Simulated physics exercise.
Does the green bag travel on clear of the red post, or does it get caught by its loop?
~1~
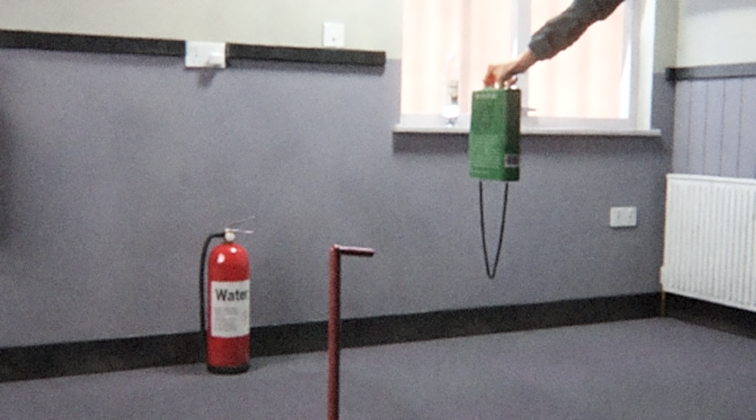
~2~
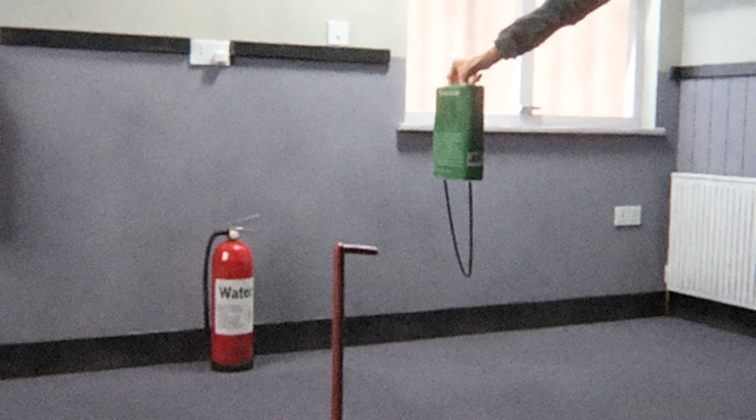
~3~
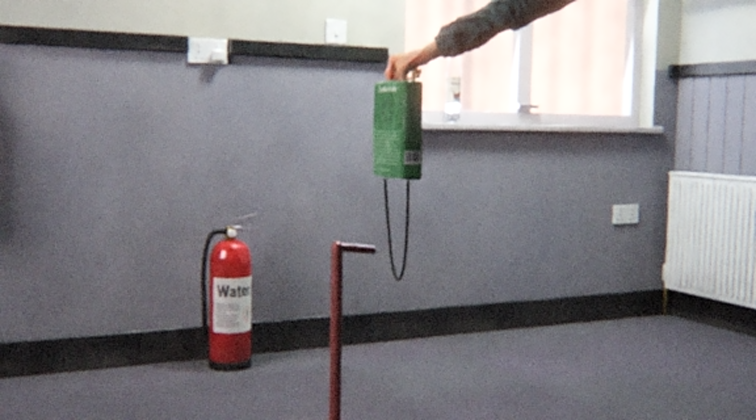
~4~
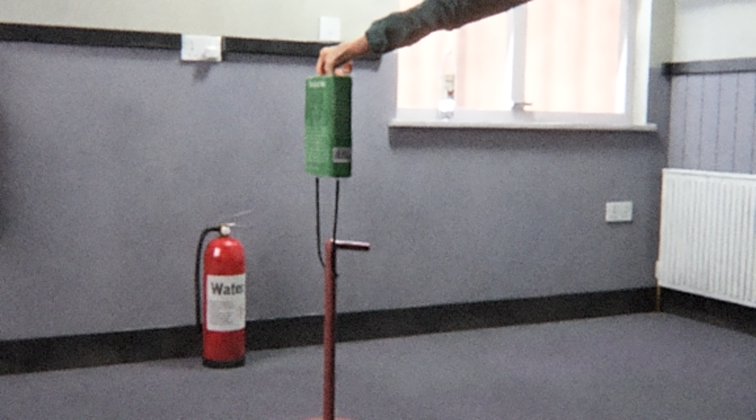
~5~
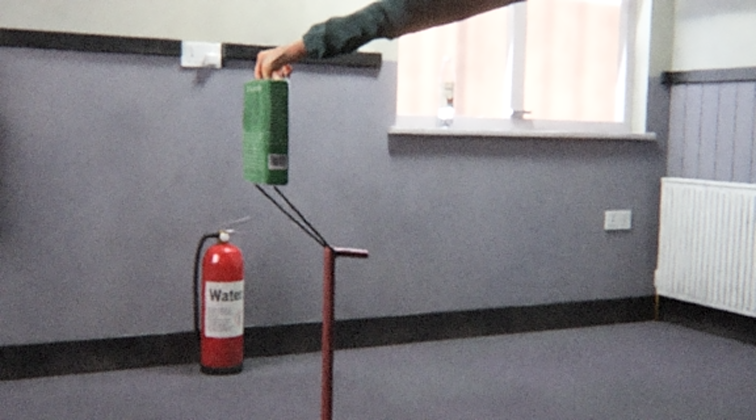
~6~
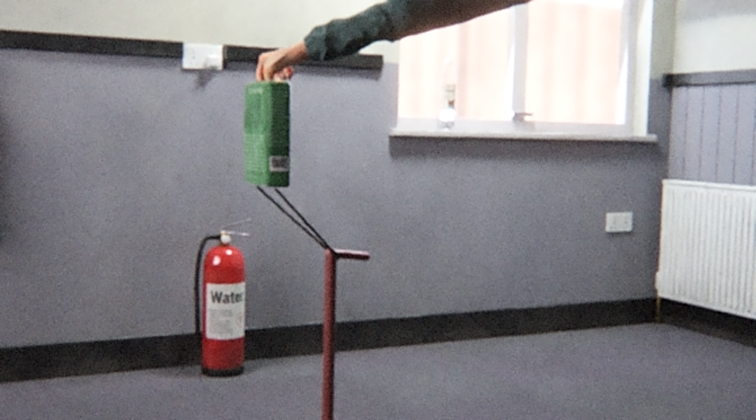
It gets caught. The loop snags on the top of the red post and pulls tight, so the bag is jerked back just past it.
